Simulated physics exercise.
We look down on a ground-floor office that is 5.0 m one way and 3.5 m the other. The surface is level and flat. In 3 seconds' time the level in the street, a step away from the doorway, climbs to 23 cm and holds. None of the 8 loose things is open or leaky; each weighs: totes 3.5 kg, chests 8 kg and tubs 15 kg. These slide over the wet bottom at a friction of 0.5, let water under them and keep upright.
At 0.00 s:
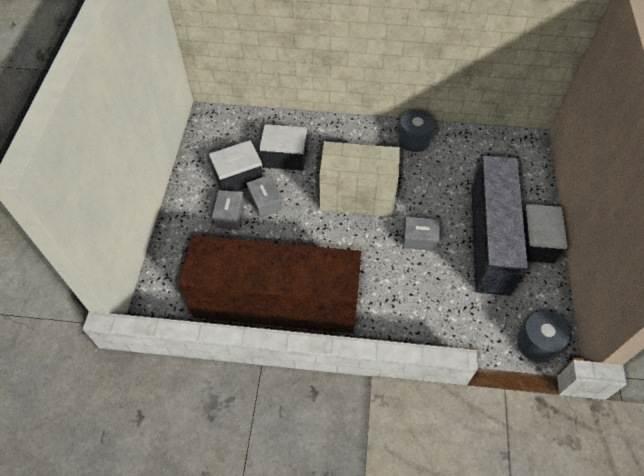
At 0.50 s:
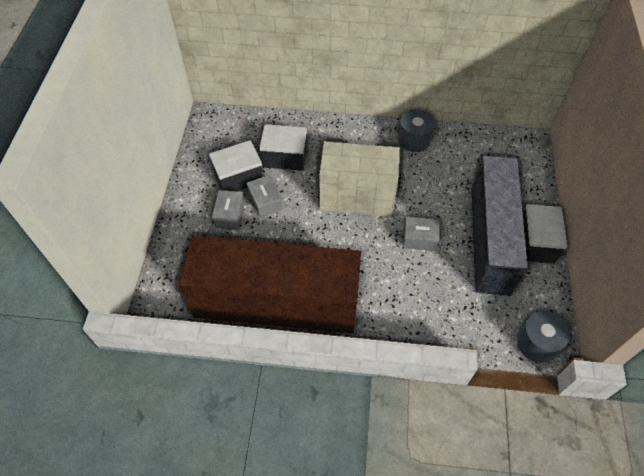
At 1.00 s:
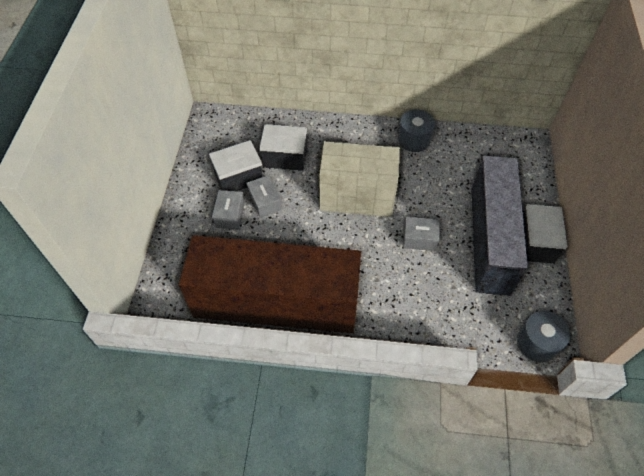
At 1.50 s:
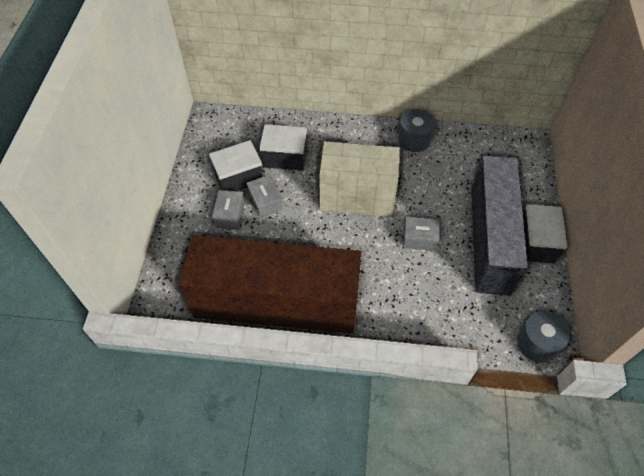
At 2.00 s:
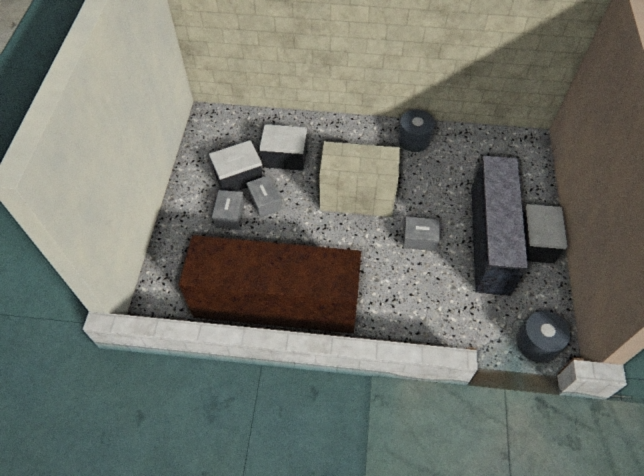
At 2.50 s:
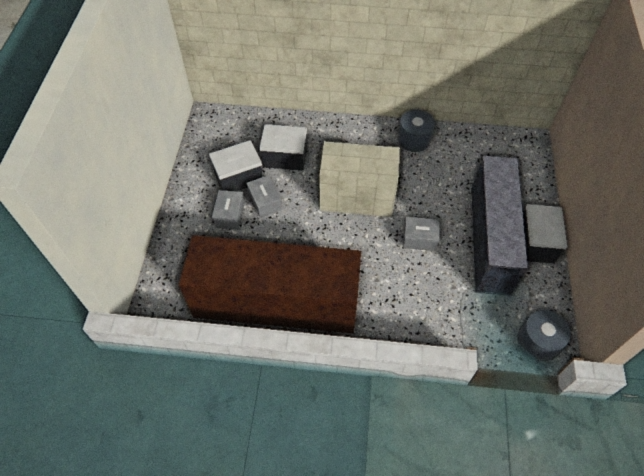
A walled ground-floor room with a speckled floor, seen from above, holds blocks, boxes and two dark round tubs, with dry paving outside. Teal water spreads over the paving, covering the lower right last, then creeps through the doorway onto the floor near a tub, while the objects stay put.
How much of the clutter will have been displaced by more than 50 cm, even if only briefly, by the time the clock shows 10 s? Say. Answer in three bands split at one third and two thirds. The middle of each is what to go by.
Two thirds or more.
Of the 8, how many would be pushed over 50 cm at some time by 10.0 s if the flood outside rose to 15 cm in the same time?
Then 5.
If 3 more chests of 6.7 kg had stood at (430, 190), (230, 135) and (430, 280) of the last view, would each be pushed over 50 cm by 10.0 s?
Note: Item 1 above threshold; item 2 below threshold; item 3 above threshold.
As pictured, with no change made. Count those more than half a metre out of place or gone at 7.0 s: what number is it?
Answer: 5.
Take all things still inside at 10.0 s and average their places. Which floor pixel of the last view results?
At about (308, 184).
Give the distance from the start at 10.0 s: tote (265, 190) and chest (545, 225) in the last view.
Shifts: 140 cm / 120 cm.
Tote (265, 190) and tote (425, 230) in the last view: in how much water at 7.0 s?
Depth approx. 4 cm / 6 cm.
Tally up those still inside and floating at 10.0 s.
Of them, 6.
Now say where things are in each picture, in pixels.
The first picture shows a tub at (548, 331), on the bottom; a tote at (227, 204) rests on the ground; 0.0 m2 under water; 0 of 8 have shifted.
The second picture shows a tub at (548, 331) rests on the ground; a tote at (227, 204) rests on the ground; water covers 0.0 m2; 0 of 8 have shifted.
The third picture shows a tub at (548, 331), on the bottom; a tote at (227, 204) rests on the ground; water covers 0.0 m2; 0 of 8 have shifted.
The fourth picture shows a tub at (548, 331) rests on the ground; a tote at (227, 204), on the bottom; 0.0 m2 under water; 0 of 8 have shifted.
The fifth picture shows a tub at (548, 331) rests on the ground; a tote at (227, 204), on the bottom; water covers 0.2 m2; 0 of 8 have shifted.
The sixth picture shows a tub at (548, 330) rests on the ground; a tote at (227, 204) rests on the ground; 0.7 m2 under water; 0 of 8 have shifted.
After 3.5 s 1 of 8 are over 50 cm from their spots; 0 afloat.
After 4.5 s 3 of 8 are over 50 cm from their spots; 1 afloat.
After 7.0 s 5 of 8 are over 50 cm from their spots; 4 afloat.
After 10.0 s 6 of 8 are over 50 cm from their spots, and 7 have been at some point; 6 afloat.
